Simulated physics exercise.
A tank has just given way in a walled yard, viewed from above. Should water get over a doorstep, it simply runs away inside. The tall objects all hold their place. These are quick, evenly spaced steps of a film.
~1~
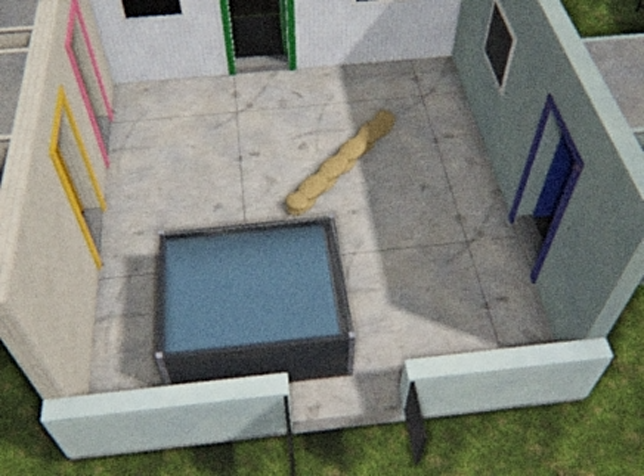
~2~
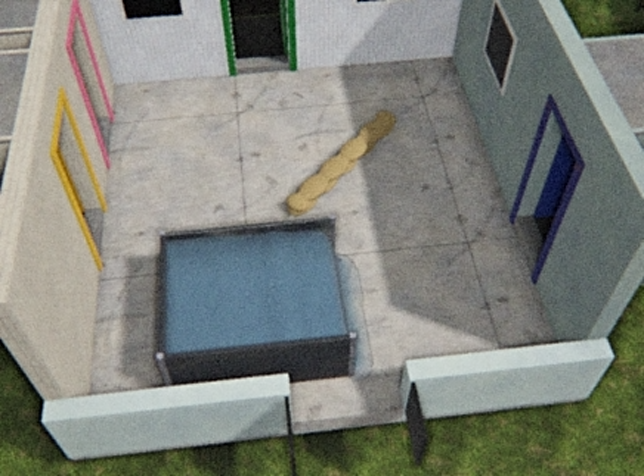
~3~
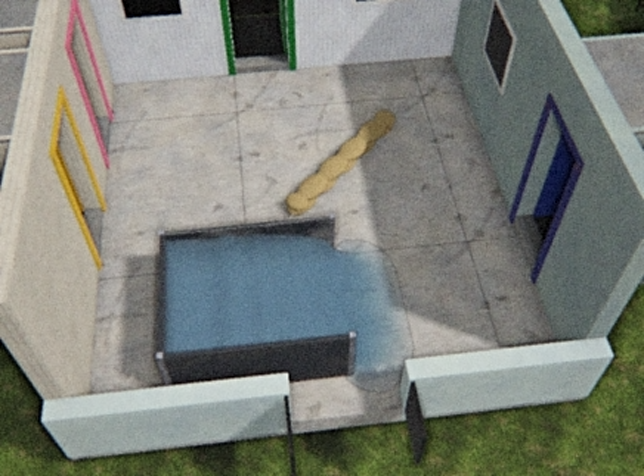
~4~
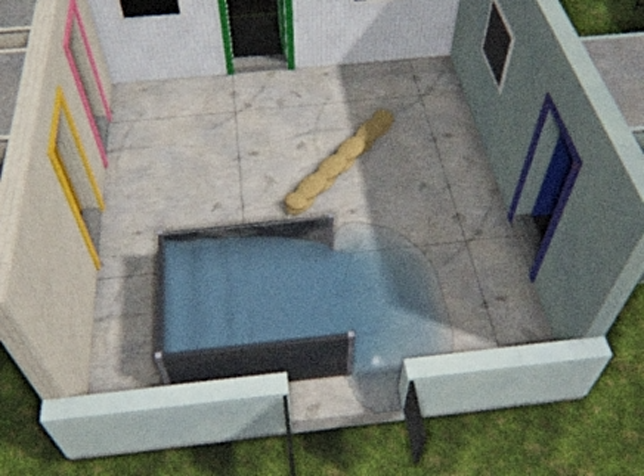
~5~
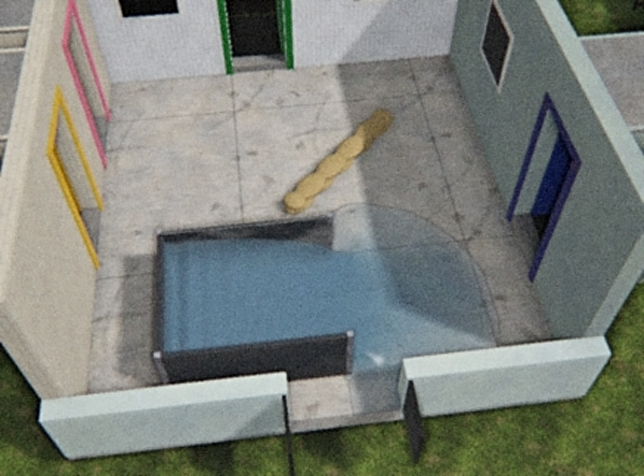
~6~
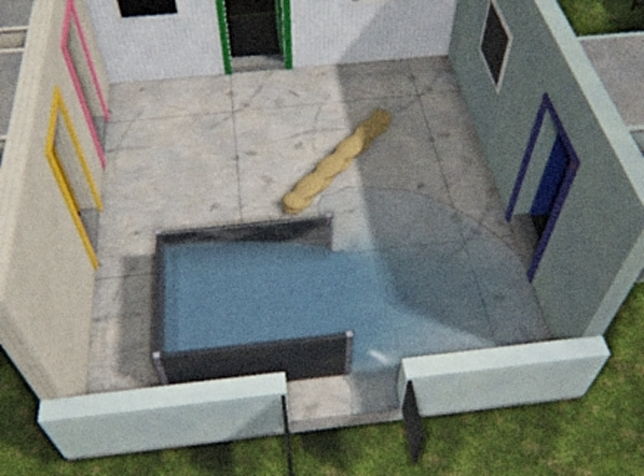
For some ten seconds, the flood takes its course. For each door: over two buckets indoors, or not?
Outcome: Most likely the green door gets two buckets or less; most likely the pink door gets two buckets or less; most likely the yellow door gets two buckets or less; most likely the blue door gets too much water.
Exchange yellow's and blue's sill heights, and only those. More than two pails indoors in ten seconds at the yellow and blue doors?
The yellow door holds; the blue door passes that mark.
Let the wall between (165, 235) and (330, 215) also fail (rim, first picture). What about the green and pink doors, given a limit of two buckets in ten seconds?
As I see it, the green one breaks the limit and the pink one breaks the limit.
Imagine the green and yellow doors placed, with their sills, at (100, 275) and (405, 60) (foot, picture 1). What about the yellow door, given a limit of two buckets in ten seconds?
For the yellow door, it gets beyond it.
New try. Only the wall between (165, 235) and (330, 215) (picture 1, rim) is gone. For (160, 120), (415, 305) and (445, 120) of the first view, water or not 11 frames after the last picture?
Point by point: Swamped, untouched and swamped.
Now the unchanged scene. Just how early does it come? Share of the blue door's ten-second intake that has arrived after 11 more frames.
I'd put it at 70 percent.
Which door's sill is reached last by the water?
I'd go with the yellow-painted one.
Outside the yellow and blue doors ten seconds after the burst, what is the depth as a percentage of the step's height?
Estimate, in order: 80 and 30 percent.
A moment on, water covers 30 % of the floor; the green door not reached, the pink door not reached, the yellow door not reached, the blue door over two buckets in.
Next, water covers 35 % of the floor; the green door not reached, the pink door not reached, the yellow door not reached, the blue door far over two buckets in.
Then, water covers 45 % of the floor; the green door not reached, the pink door not reached, the yellow door not reached, the blue door far over two buckets in.
Later, water covers 85 % of the floor; the green door wet at the sill, nothing in, the pink door wet at the sill, nothing in, the yellow door not reached, the blue door far over two buckets in.
In the end, water covers 90 % of the floor; the green door wet at the sill, nothing in, the pink door wet at the sill, nothing in, the yellow door under two buckets in, the blue door far over two buckets in.
